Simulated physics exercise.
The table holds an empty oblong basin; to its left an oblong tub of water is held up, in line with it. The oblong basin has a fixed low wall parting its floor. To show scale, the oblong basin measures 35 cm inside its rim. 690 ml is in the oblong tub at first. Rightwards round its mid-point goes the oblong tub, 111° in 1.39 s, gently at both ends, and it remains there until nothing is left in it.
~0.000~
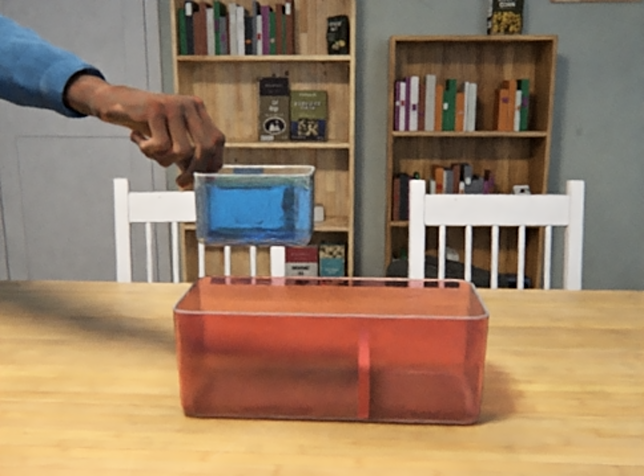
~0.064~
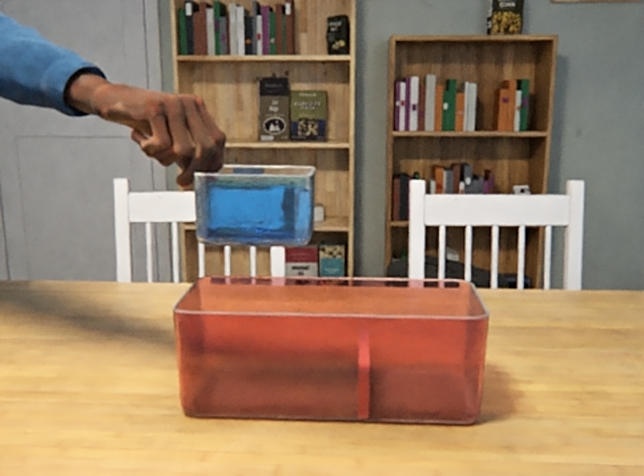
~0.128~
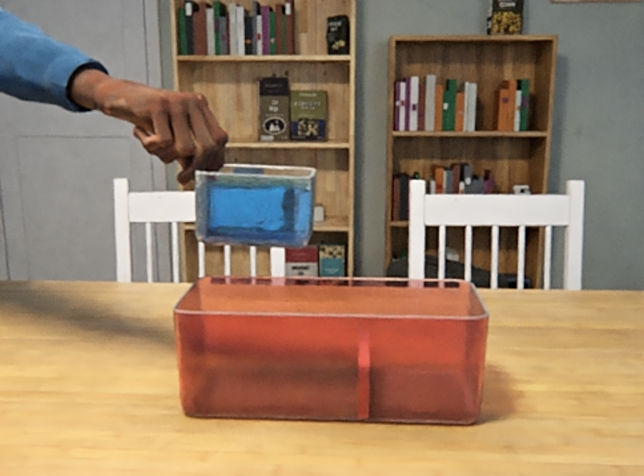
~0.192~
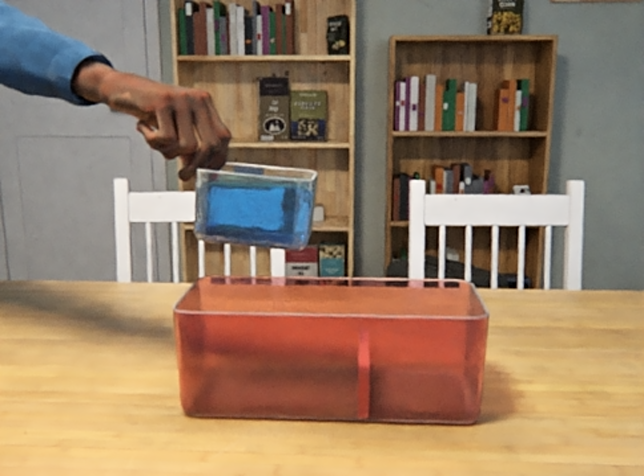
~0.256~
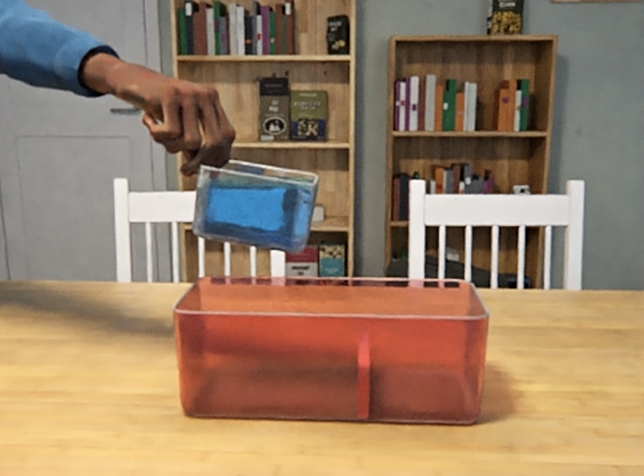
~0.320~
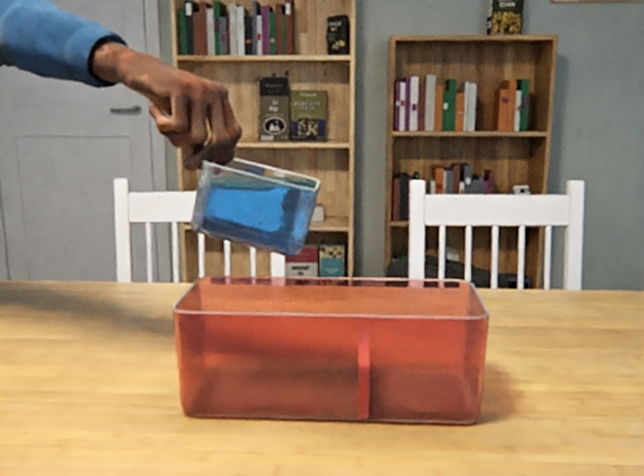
The footage shows a hand holding a small clear tub of blue liquid above a larger, empty red basin on a wooden table, then slowly tilting the tub rightwards, its right end dipping slightly as the hand shifts.
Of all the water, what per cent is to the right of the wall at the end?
I would say 63 percent.
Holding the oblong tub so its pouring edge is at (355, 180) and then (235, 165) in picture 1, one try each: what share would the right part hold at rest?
In order, 85 and 0 per cent.
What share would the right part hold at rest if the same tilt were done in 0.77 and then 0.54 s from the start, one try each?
Try 1: 50 %; try 2: 30 %.
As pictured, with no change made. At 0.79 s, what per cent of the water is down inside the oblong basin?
I'd estimate some 24 percent of the liquid.
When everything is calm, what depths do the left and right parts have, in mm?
The left side settles near 8 mm and the right side near 26 mm.
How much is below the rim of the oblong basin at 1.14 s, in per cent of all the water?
Near 86 in a hundred.
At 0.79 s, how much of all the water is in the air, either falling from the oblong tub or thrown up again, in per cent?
At that moment, about 26 percent.
Then, 0.79 s in, the tilt is 67° and 49 per cent is still to pour, 4 is left of the wall and 21 right of it.
Then, 1.14 s in, the tilt is 102° and 9 per cent is still to pour, 23 is left of the wall and 62 right of it.
Then, 1.50 s in, the tilt is 111° and 0 per cent is still to pour, 37 is left of the wall and 63 right of it.
Then, 1.89 s in, the tilt is 111° and 0 per cent is still to pour, 37 is left of the wall and 63 right of it.
Finally, 37 per cent lies left of the wall, 63 right of it and 0 outside.
